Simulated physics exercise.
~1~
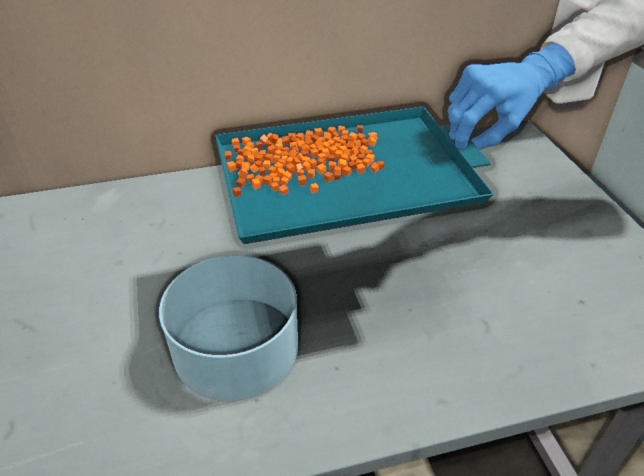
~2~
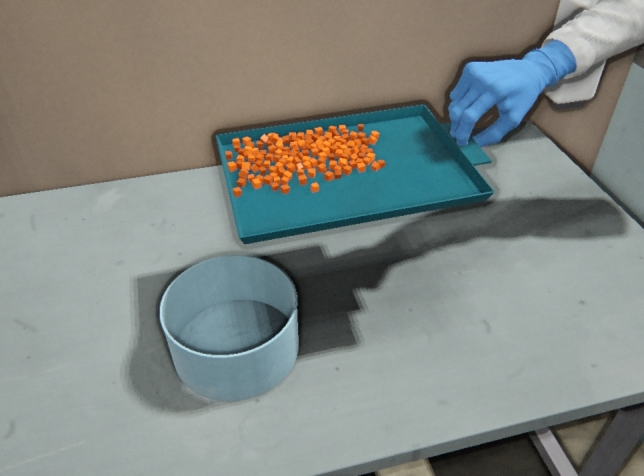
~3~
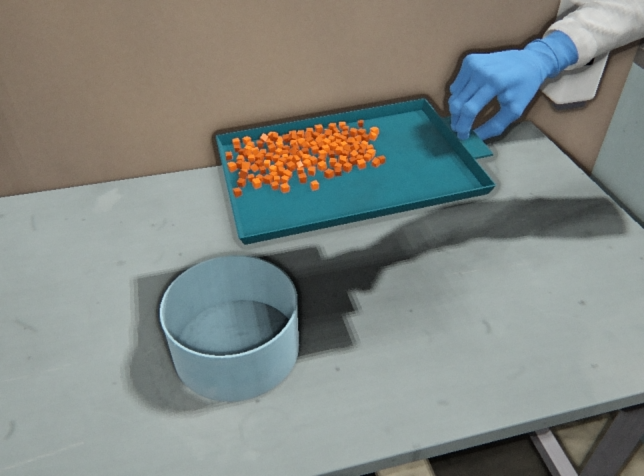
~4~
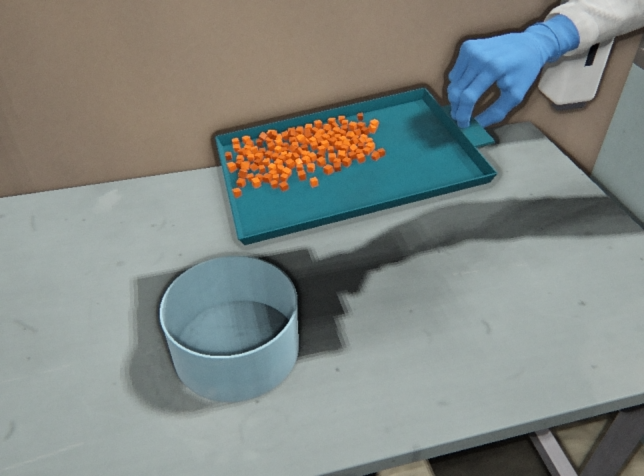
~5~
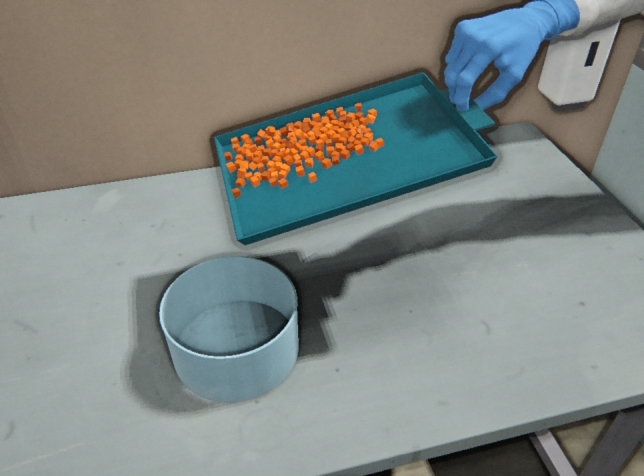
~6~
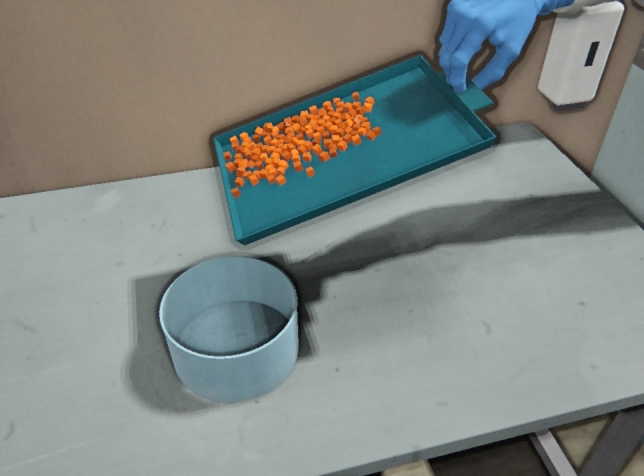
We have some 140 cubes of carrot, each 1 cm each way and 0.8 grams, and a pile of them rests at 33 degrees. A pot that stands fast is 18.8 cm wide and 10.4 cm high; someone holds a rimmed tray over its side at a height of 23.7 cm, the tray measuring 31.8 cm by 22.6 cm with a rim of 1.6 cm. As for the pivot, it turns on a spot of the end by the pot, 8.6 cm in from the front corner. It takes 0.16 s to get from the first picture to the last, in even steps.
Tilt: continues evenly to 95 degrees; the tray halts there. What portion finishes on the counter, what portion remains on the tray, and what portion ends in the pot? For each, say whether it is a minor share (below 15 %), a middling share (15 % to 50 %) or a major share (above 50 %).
I expect this. Counter - a major share. Left on the tray - a minor share. Pot - a middling share.
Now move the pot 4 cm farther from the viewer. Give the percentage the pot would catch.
My estimate: Some 40 per cent.
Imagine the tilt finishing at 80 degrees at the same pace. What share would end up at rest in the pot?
The pot would get around 20 per cent.
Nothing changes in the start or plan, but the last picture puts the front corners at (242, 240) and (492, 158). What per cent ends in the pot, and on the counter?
Split: Pot = 80, counter = 20.
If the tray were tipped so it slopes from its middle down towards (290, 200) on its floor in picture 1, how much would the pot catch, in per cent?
That would be close to 95 per cent.
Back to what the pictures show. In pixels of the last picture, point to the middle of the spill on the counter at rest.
Middle of the spill at rest: Roughly (141, 294).
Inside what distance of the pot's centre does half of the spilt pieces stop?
Some 22 centimetres.
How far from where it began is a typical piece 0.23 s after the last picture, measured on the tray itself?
Some 2 cm.
Then, 0.23 s after the last picture, tilt 56 degrees; the tray holds 100 %, the pot 0 %.
Then, 0.39 s after the last picture, tilt 83 degrees; the tray holds 95 %, the pot 0 %.
Then, 0.67 s after the last picture, tilt 95 degrees; the tray holds 0 %, the pot 25 %.
In the end, counter 75 %, tray 0 %, pot 25 %.
